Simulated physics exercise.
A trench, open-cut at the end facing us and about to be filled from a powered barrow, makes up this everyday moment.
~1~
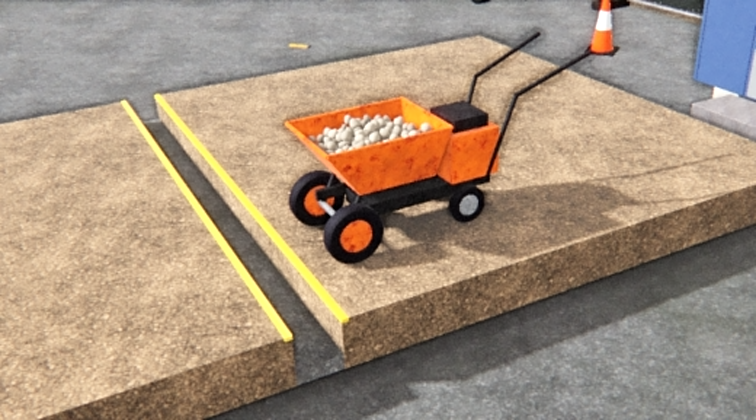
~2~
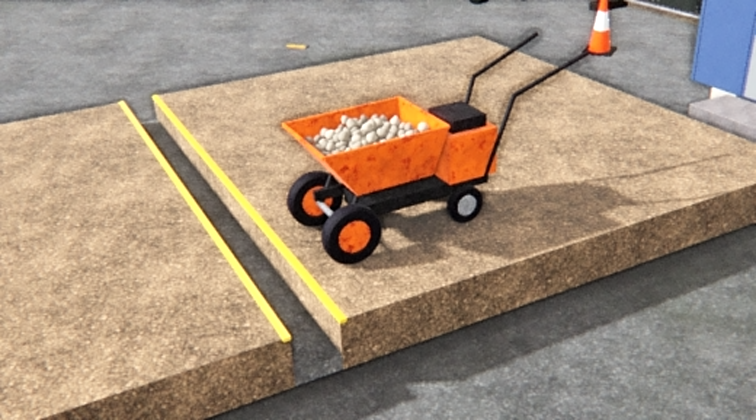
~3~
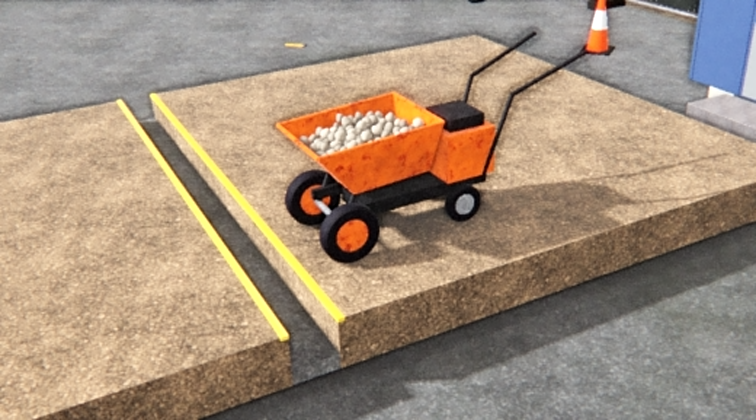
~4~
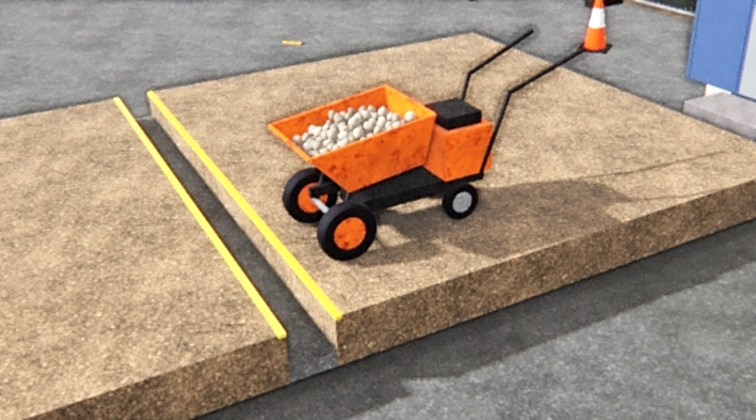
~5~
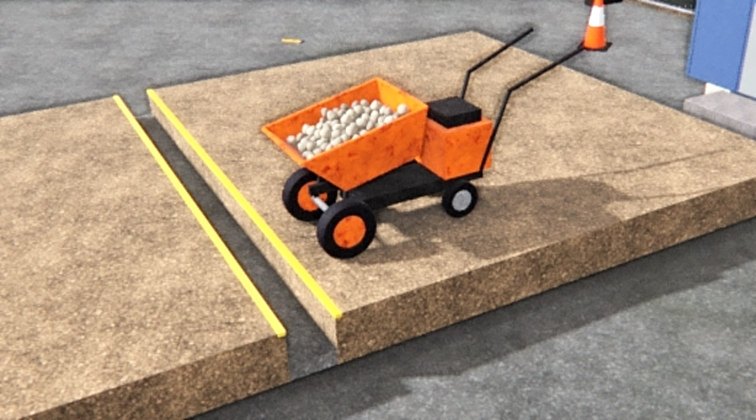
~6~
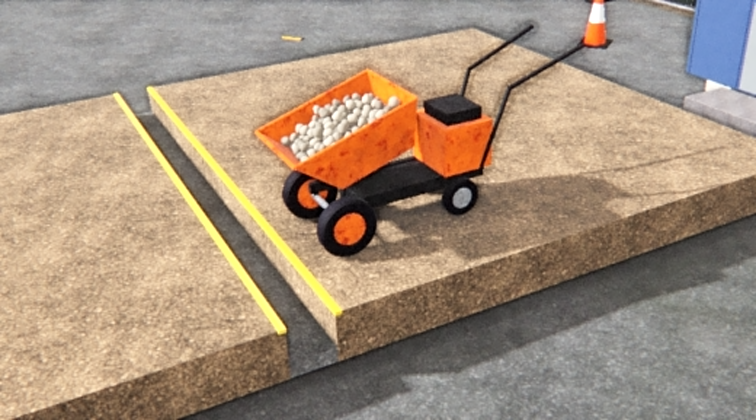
On a gravelly raised slab cut by a yellow-edged trench, an orange powered barrow slowly tilting its skip of pale pebbles leftward.
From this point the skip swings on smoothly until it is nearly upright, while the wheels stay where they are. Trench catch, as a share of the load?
Trench misses most.
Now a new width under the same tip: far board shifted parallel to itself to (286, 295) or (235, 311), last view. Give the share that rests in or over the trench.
In order: 0 per cent, then 70 per cent.
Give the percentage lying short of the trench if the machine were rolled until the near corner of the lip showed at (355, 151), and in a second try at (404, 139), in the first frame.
The first gives close to 0 per cent and the second 30 per cent.
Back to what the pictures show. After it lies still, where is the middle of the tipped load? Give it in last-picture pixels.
Close to (201, 266) in the last view.
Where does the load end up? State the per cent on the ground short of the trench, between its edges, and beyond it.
Estimates - short: 0 in a hundred, between: 25 in a hundred, beyond: 75 in a hundred.
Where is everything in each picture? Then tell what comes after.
The first picture shows lip of the skip (327, 157), level; top of the load (376, 136), river pebbles; first edge of the trench (323, 293); far edge (269, 310), the trench over half as wide as the skip, and about as deep as wide.
The second picture shows lip of the skip (324, 159), level; top of the load (373, 136).
The third picture shows lip of the skip (318, 159), tipped barely; top of the load (377, 133).
The fourth picture shows lip of the skip (310, 161), tipped a little; top of the load (370, 129).
The fifth picture shows lip of the skip (303, 164), tipped a little; top of the load (376, 120).
The sixth picture shows lip of the skip (295, 168), tipped clearly; top of the load (367, 115); first edge of the trench (317, 286); far edge (263, 302).
Just after the last frame, skip tipped steeply; every one in the skip.
A moment on, skip tipped steeply; the larger part in the skip; about a tenth beyond it; just a few falling.
Further on, skip tipped right over; roughly a quarter in the skip; about a tenth in or heaped over the trench; roughly two thirds beyond it.
When it is over, skip tipped right over; roughly a quarter in or heaped over the trench; the larger part beyond it.
